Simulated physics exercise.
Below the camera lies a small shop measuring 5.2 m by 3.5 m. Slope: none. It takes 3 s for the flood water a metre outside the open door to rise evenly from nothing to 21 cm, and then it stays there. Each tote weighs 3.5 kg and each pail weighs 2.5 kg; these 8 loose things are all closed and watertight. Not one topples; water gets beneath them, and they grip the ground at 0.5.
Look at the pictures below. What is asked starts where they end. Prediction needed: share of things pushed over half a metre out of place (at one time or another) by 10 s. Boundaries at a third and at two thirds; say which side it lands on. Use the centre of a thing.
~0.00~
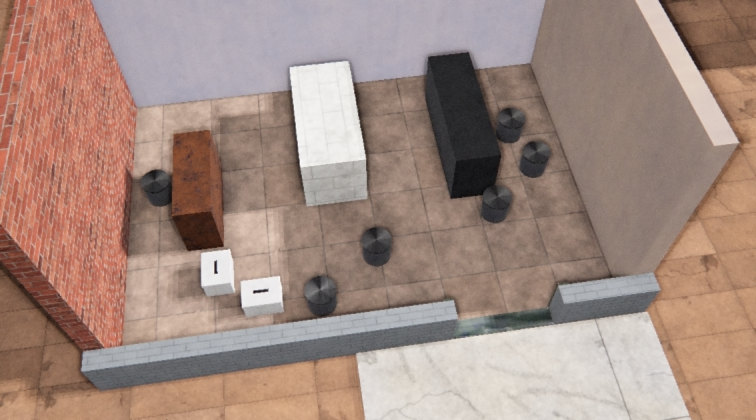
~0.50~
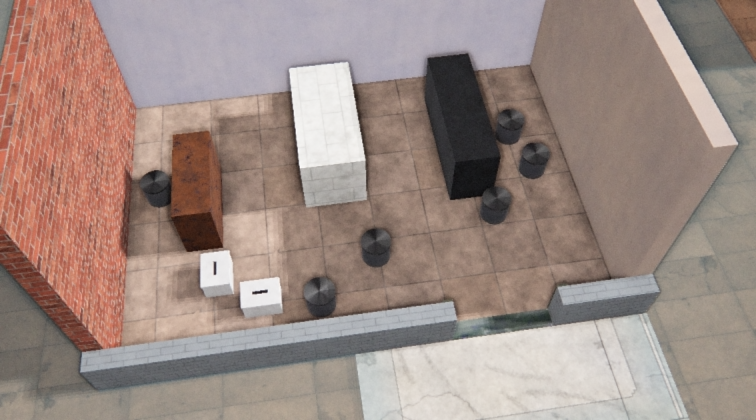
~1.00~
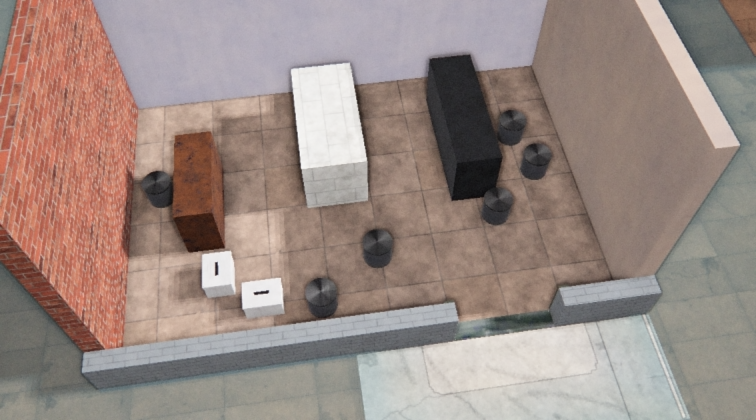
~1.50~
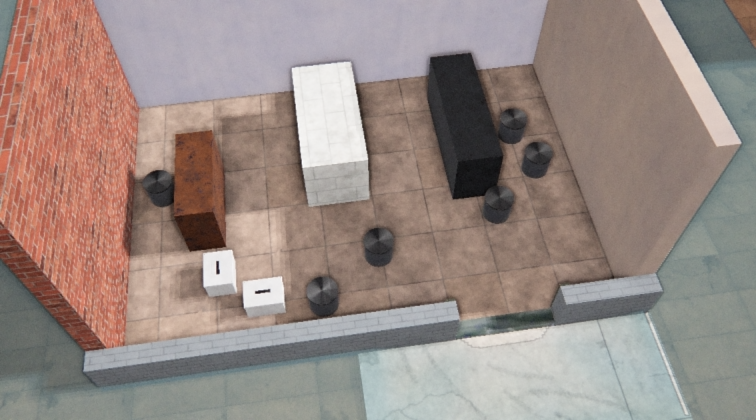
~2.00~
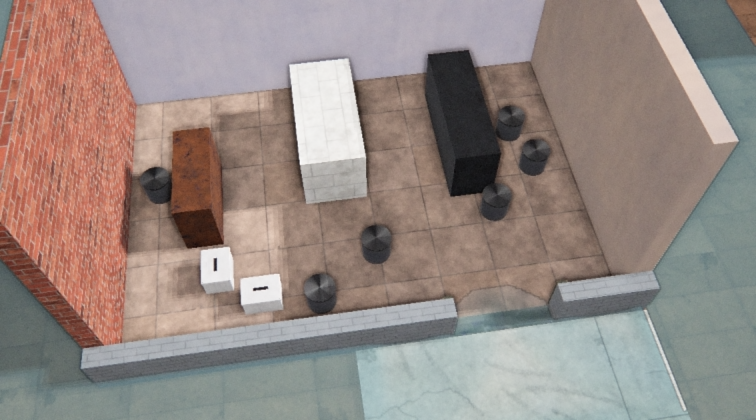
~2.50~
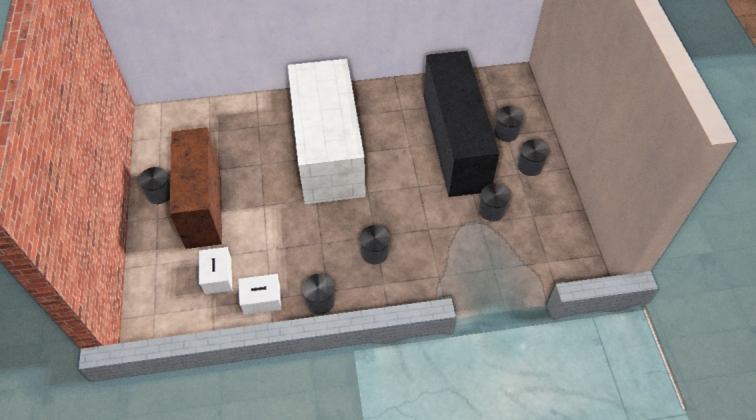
Some: A third to two thirds.
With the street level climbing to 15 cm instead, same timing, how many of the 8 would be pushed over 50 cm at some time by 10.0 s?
Under that setup the answer is 3.
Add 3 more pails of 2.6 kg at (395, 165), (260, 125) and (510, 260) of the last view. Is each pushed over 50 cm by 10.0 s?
Order as asked - exceeds the limit, falls below the limit, exceeds the limit.
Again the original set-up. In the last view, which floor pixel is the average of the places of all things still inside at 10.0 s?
Near (351, 201).
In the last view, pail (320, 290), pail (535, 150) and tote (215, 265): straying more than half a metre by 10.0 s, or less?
In that order: Below the mark, above the mark, below the mark.
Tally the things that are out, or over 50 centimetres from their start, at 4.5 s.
By that time the total stands at 2.
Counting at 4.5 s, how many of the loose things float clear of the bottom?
Total: 1.
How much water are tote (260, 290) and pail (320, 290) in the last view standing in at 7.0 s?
Around 2 cm and 1 cm.
After 3.5 s 0 of 8 are over 50 cm from their spots; 1 afloat.
After 4.5 s 2 of 8 are over 50 cm from their spots; 1 afloat.
After 7.0 s 3 of 8 are over 50 cm from their spots; 3 afloat.
After 10.0 s 4 of 8 are over 50 cm from their spots, and 4 have been at some point; 5 afloat.
